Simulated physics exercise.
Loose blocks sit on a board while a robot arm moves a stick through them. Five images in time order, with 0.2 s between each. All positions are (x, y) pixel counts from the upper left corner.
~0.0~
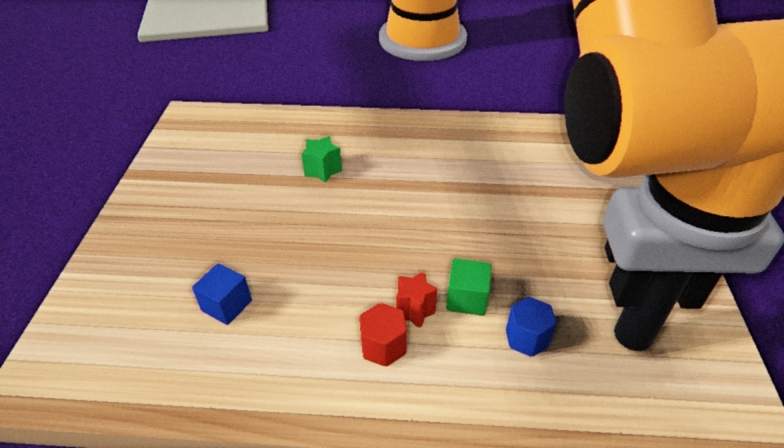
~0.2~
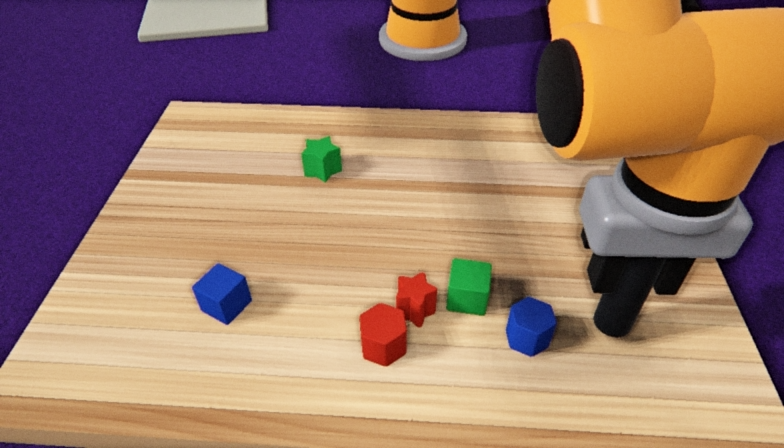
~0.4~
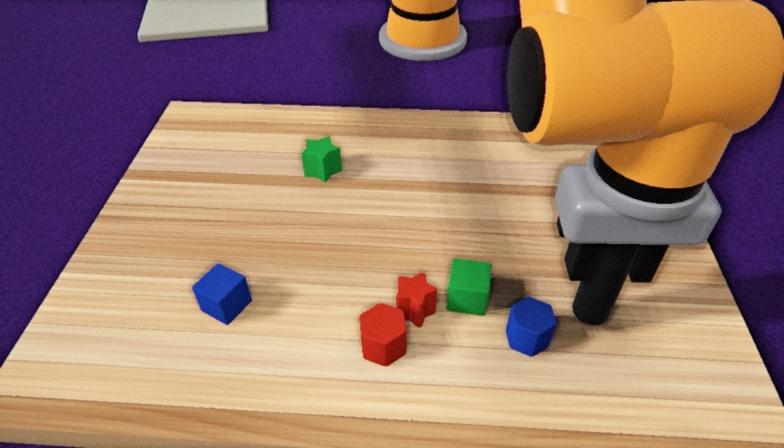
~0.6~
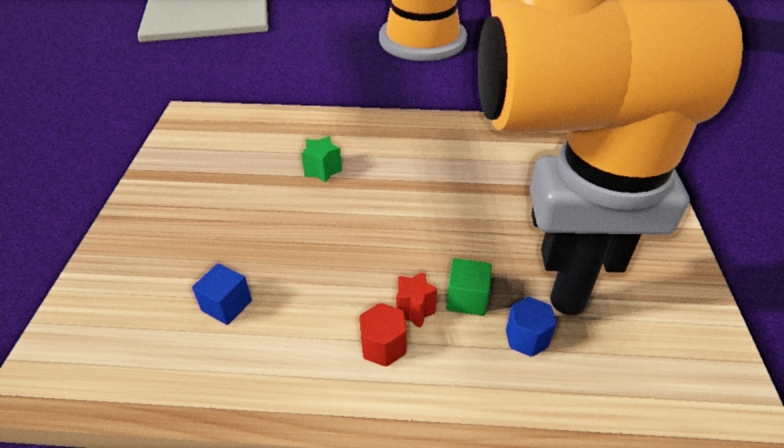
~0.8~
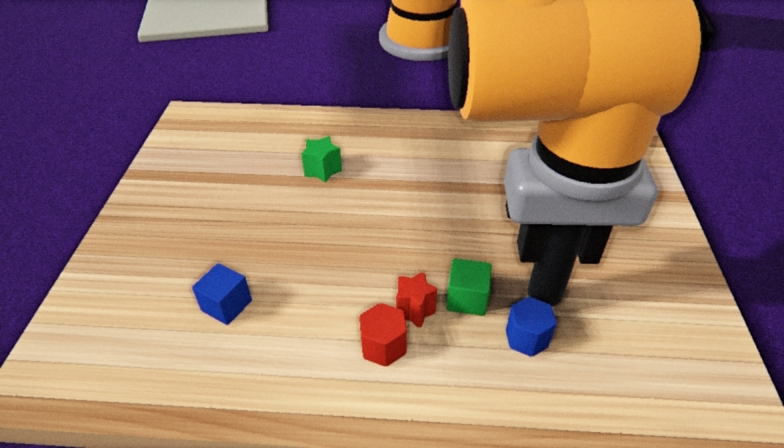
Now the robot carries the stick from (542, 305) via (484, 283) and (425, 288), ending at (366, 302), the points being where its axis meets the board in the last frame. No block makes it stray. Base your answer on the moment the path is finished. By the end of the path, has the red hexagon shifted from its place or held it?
That block gets shifted.
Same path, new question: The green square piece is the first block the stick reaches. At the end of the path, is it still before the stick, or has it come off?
Carried ahead at the end.
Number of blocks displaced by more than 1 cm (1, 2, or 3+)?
The answer is three or more blocks, counting only moves over 1 cm.
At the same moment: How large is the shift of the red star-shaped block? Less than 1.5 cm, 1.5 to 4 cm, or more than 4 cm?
Of the three bands, it's over 4 cm.
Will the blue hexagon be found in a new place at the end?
The answer is no.
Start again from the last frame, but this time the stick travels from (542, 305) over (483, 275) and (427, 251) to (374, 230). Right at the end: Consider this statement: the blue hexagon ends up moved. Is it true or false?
Verdict: False.
What follows on the original path. One third of the way, stick (485, 272); green square piece (457, 275), turned 30° anticlockwise.
Two thirds of the way, stick (424, 278); red hexagon (364, 340), turned 55° anticlockwise; red star-shaped block (367, 305), turned 15° anticlockwise; green square piece (401, 287), turned 55° anticlockwise.
At the end, stick (365, 292); red hexagon (348, 362), turned 115° anticlockwise; red star-shaped block (316, 333), turned 35° anticlockwise; green square piece (343, 305), turned 75° anticlockwise; blue hexagon unmoved.
